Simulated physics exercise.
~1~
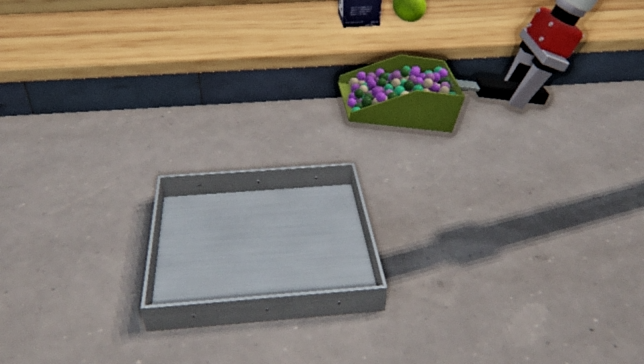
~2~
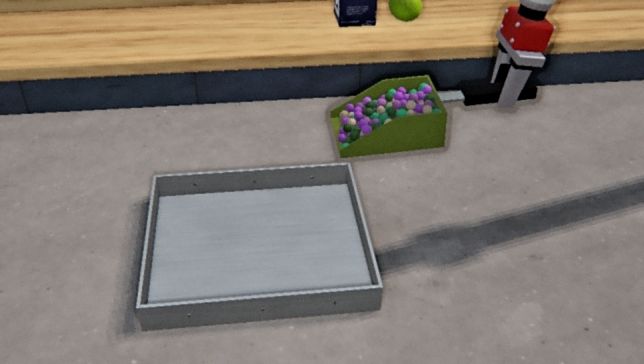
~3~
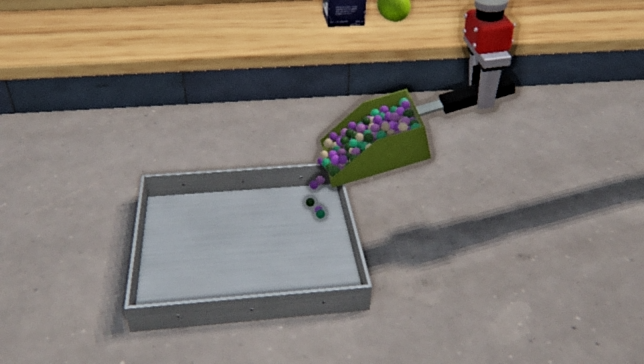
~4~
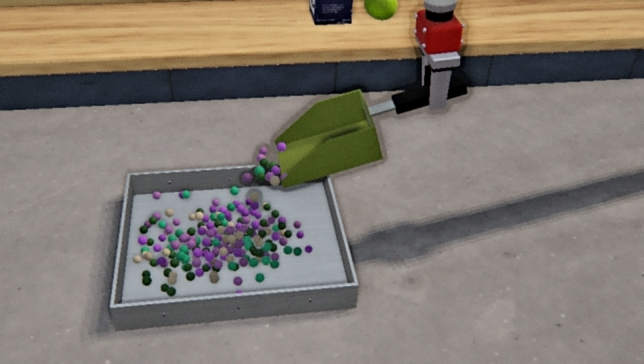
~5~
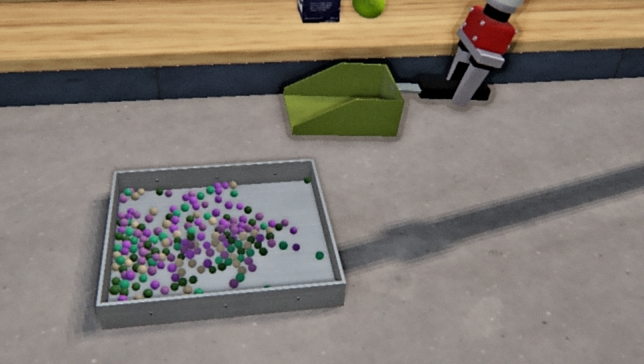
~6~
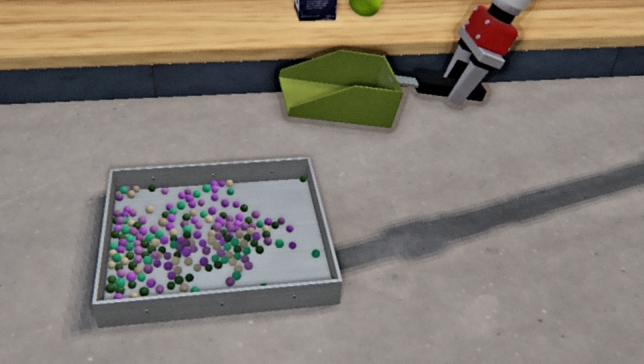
A robot arm tips a green scoop, spills colourful balls into a grey tray, then lifts it empty.
